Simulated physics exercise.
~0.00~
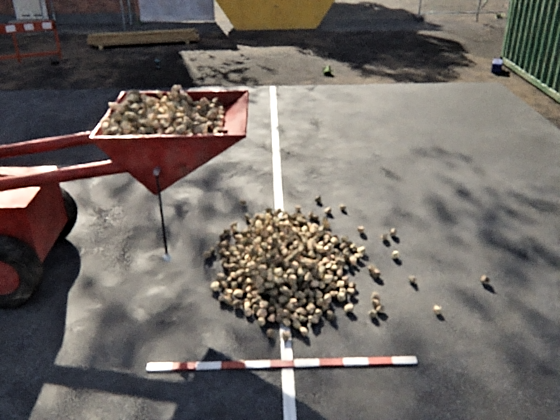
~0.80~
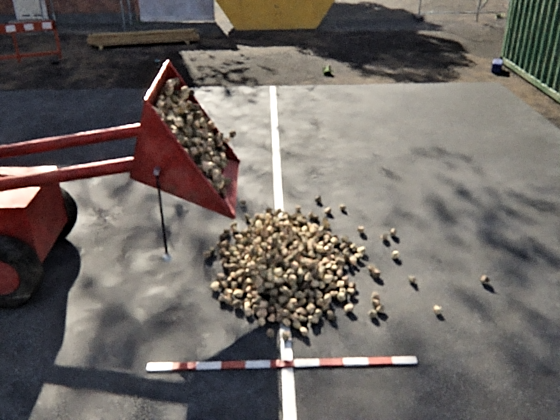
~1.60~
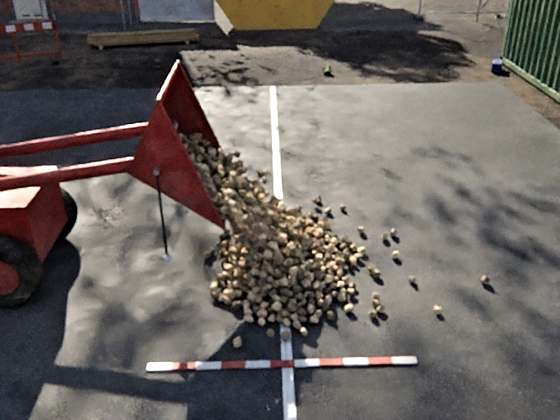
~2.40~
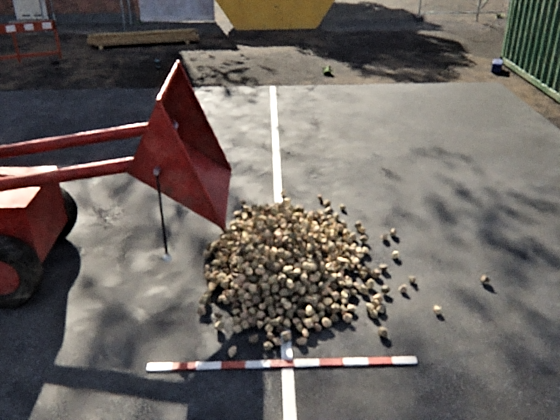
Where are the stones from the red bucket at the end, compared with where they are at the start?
At the start they are heaped in the raised bucket. By the end they are lower and farther right, out of the bucket and on the pile on the ground.
A red loader bucket tips forward and empties its stones onto the pile across the white line.
